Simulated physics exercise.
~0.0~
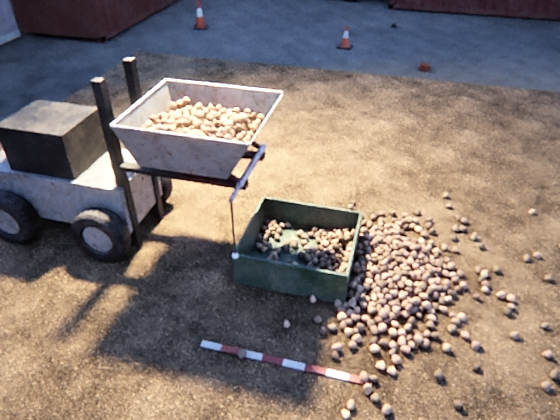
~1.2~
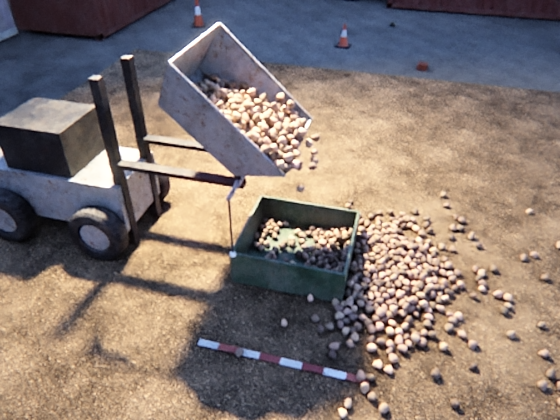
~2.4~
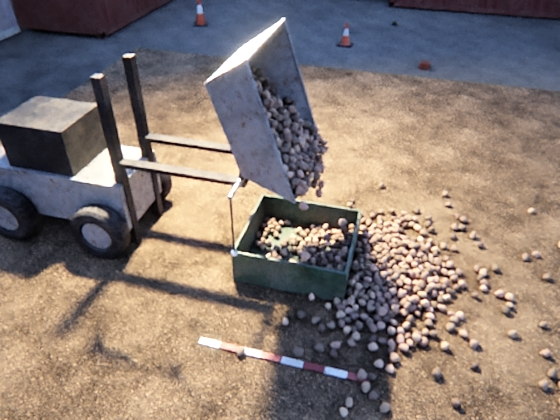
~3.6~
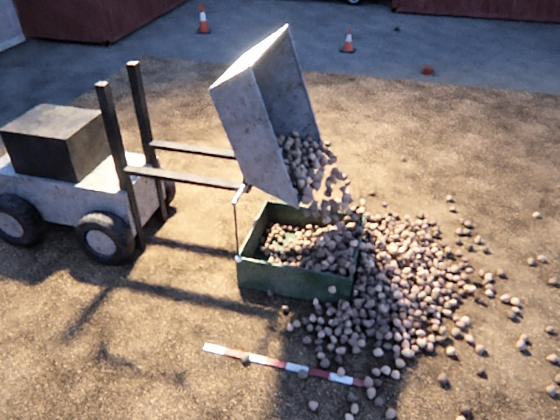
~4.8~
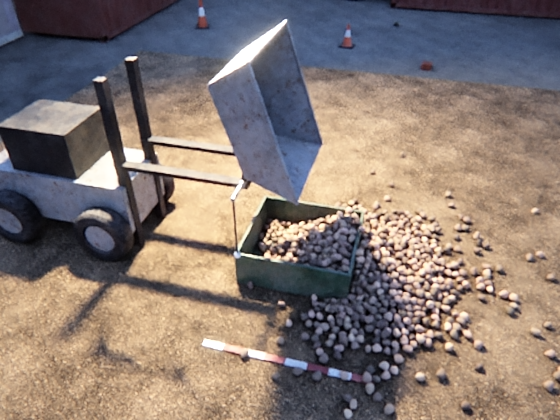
A pale grey skip full of round, tan stones is held up by a small forklift at the left of a sunlit dirt yard, seen from above. Below it sits a green bin, partly filled, with loose stones heaped to its right and a red and white staff in front. Orange cones stand behind. The skip tips to the right, its load sliding towards the lip, then tilts more steeply. Stones pour down into the bin and over the heap beside it. Finally the skip hangs empty, the bin fuller and the heap wider.
